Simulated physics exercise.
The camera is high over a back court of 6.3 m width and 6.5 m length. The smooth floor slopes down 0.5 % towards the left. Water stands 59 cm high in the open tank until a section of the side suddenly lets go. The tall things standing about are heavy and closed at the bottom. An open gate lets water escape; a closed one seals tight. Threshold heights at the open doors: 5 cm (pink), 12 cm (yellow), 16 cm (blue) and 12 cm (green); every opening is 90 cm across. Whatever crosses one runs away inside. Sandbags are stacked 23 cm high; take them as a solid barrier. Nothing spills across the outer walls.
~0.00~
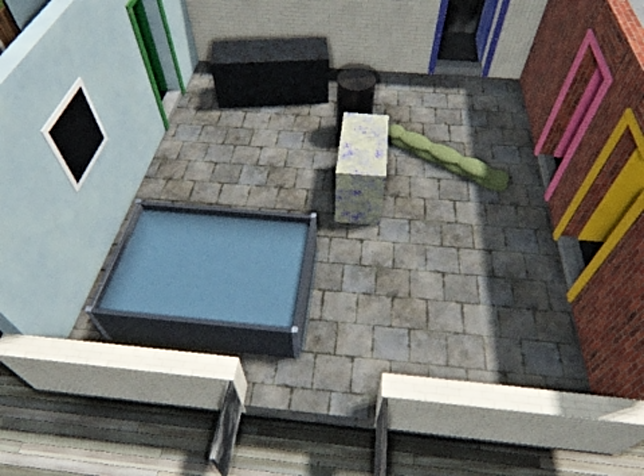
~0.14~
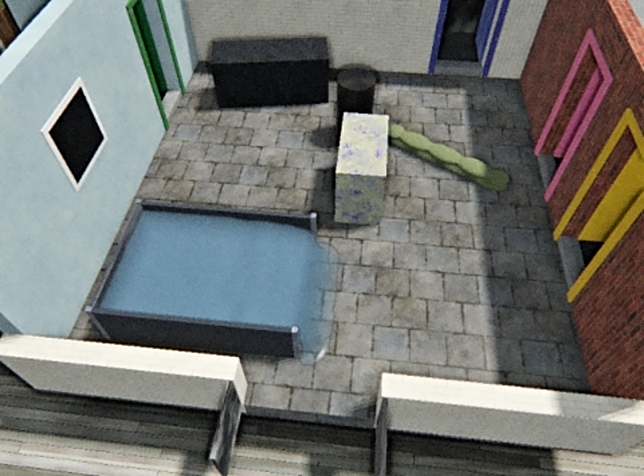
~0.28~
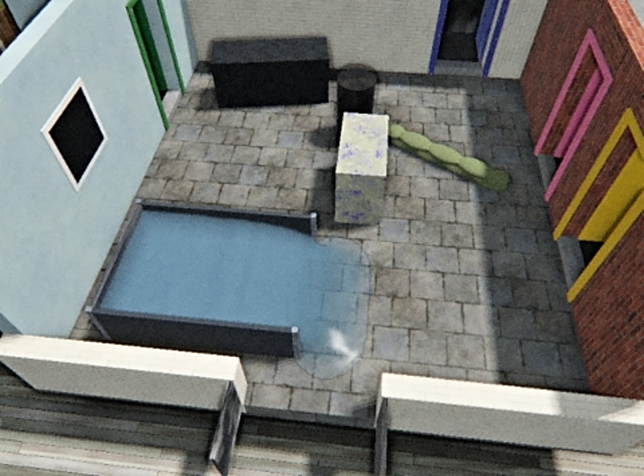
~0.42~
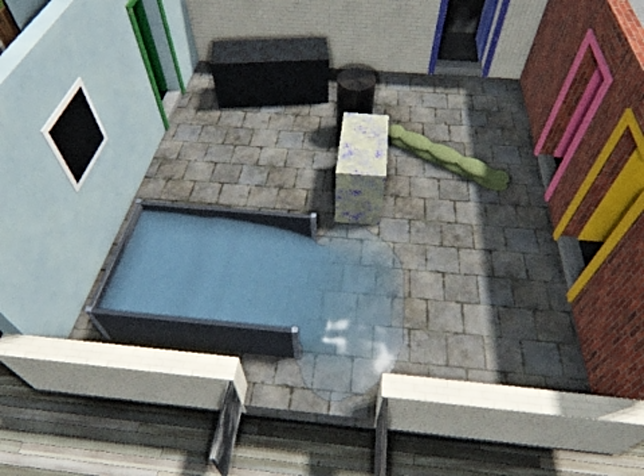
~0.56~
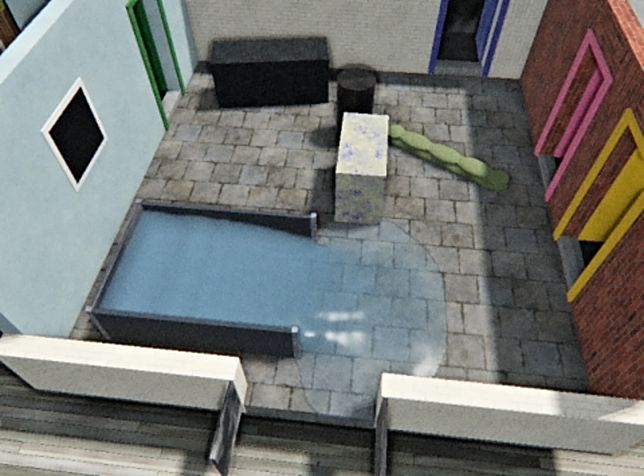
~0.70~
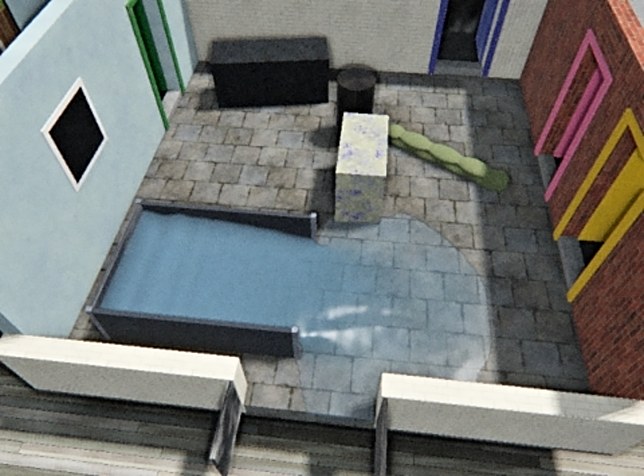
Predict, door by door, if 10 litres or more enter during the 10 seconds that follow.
Within that time: At the pink door it passes the limit; at the yellow door it goes over the limit; at the blue door it stays under the limit; at the green door it does not reach the limit.
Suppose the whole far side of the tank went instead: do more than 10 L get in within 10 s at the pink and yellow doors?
Against that limit: Pink past it, yellow under.
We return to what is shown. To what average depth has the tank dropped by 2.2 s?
About 23 cm.
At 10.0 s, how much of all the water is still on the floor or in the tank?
Some 80 per cent remains.
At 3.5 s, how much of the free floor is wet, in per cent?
Some 40 per cent of it.
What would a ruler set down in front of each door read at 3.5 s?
Depths in cm: Pink 12, yellow 21, blue 0, green 0.
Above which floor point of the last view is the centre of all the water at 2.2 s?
At about (349, 298).
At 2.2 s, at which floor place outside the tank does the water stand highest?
Near (583, 420).
After 1.4 s water covers 30 % of the floor and is deepest (24 cm) near (319, 321); pink door not reached, yellow door 18 cm at the sill, 1 L in, blue door not reached, green door not reached.
After 2.2 s water covers 30 % of the floor and is deepest (37 cm) near (583, 420); pink door 9 cm at the sill, 0 L in, yellow door 23 cm at the sill, 26 L in, blue door not reached, green door not reached.
After 3.5 s water covers 40 % of the floor and is deepest (24 cm) near (501, 201); pink door 12 cm at the sill, 21 L in, yellow door 21 cm at the sill, 88 L in, blue door not reached, green door not reached.
After 6.0 s water covers 60 % of the floor and is deepest (20 cm) near (363, 144); pink door 9 cm at the sill, 80 L in, yellow door 10 cm at the sill, 110 L in, blue door 9 cm at the sill, 0 L in, green door not reached.
After 10.0 s water covers 85 % of the floor and is deepest (9 cm) near (550, 331); pink door 5 cm at the sill, 94 L in, yellow door 6 cm at the sill, 110 L in, blue door 5 cm at the sill, 0 L in, green door 6 cm at the sill, 0 L in.
